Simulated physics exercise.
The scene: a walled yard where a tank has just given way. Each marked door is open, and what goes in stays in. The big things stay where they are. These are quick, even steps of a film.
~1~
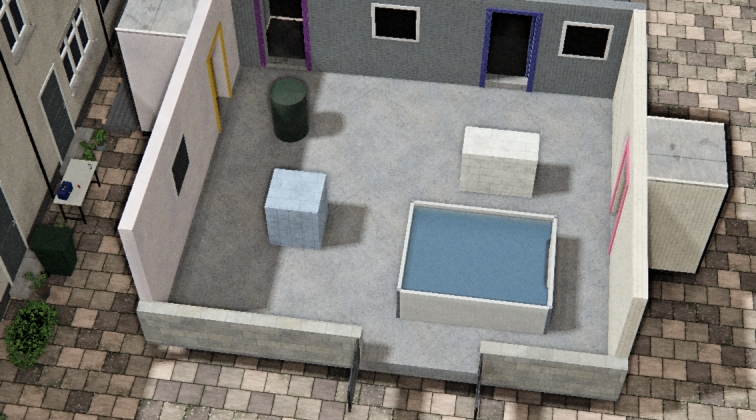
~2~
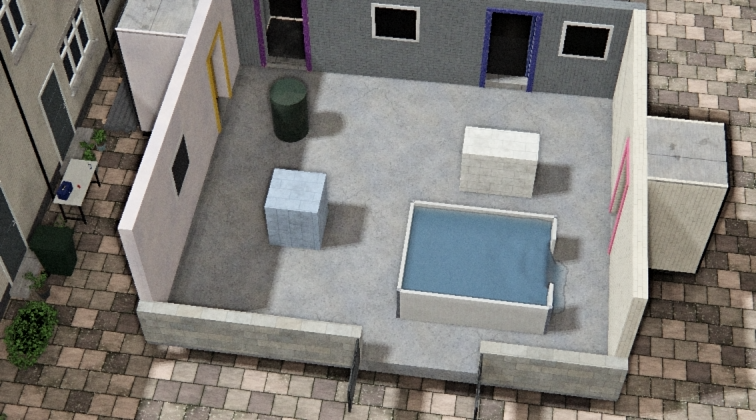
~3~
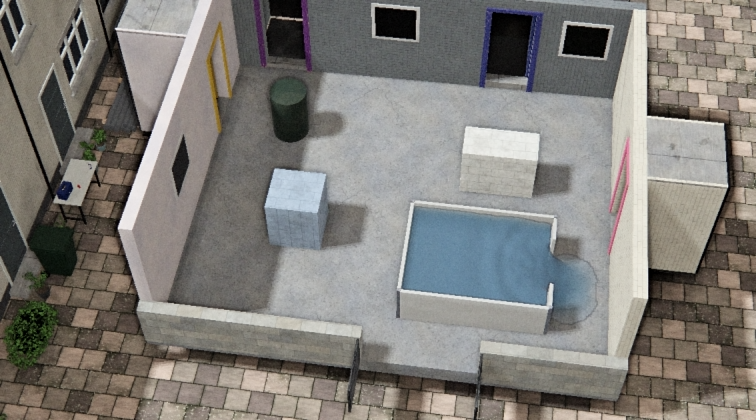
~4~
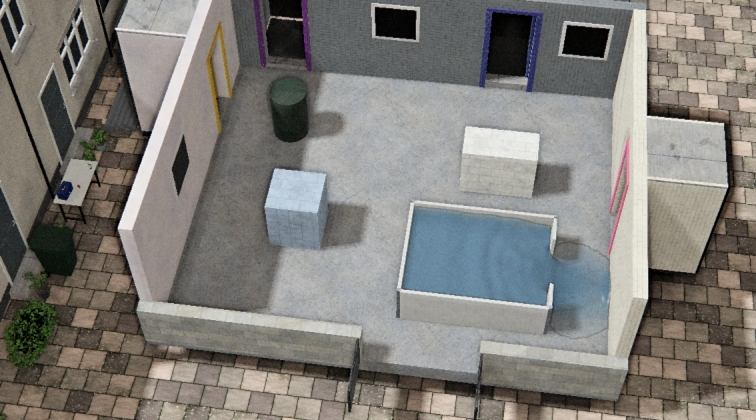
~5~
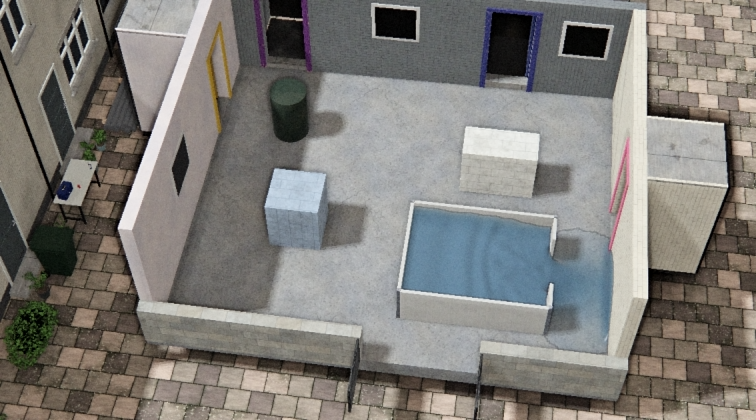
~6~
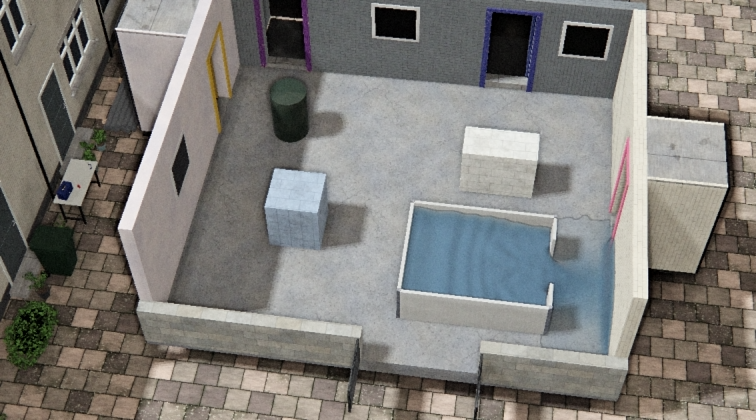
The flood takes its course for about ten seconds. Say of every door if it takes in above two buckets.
The purple door admits no more than that; the pink door lets in a lot; the yellow door lets in a lot; the blue door admits no more than that.
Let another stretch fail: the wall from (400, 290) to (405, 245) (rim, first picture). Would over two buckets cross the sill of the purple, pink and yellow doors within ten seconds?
Then: The purple one passes that mark; the pink one is under; the yellow one takes more.
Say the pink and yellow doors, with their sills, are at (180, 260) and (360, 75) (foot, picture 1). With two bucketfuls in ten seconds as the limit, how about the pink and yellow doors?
One by one: Pink goes over, yellow keeps below it.
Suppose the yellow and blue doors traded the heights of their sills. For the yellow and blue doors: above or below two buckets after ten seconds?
Then: The yellow door lets less in; the blue door takes more.
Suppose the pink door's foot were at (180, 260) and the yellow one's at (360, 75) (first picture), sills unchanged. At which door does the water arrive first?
It is the blue one.
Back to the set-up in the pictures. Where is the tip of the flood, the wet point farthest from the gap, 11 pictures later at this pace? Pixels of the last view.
Around (609, 104).
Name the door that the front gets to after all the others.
Last comes the door marked yellow.
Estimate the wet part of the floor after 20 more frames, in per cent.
About 40 per cent.
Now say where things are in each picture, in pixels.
In the first frame, still water in the tank at (479, 255).
In the second frame, water pours out at (548, 280) and has run to (558, 264).
In the third frame, the front is at (586, 267), out from the gap at (547, 280).
In the fourth frame, the front is at (608, 264), out from the gap at (547, 280).
In the fifth frame, water pours out at (548, 280) and has run to (609, 241).
In the sixth frame, water pours out at (548, 280) and has run to (609, 224).
A moment on, water covers 10 % of the floor; the purple door not reached, the pink door under two buckets in, the yellow door not reached, the blue door not reached.
Next, water covers 25 % of the floor; the purple door not reached, the pink door over two buckets in, the yellow door not reached, the blue door not reached.
Then, water covers 40 % of the floor; the purple door not reached, the pink door far over two buckets in, the yellow door not reached, the blue door wet at the sill, nothing in.
Later, water covers 80 % of the floor; the purple door wet at the sill, nothing in, the pink door far over two buckets in, the yellow door not reached, the blue door wet at the sill, nothing in.
In the end, water covers 95 % of the floor; the purple door under two buckets in, the pink door far over two buckets in, the yellow door over two buckets in, the blue door wet at the sill, nothing in.
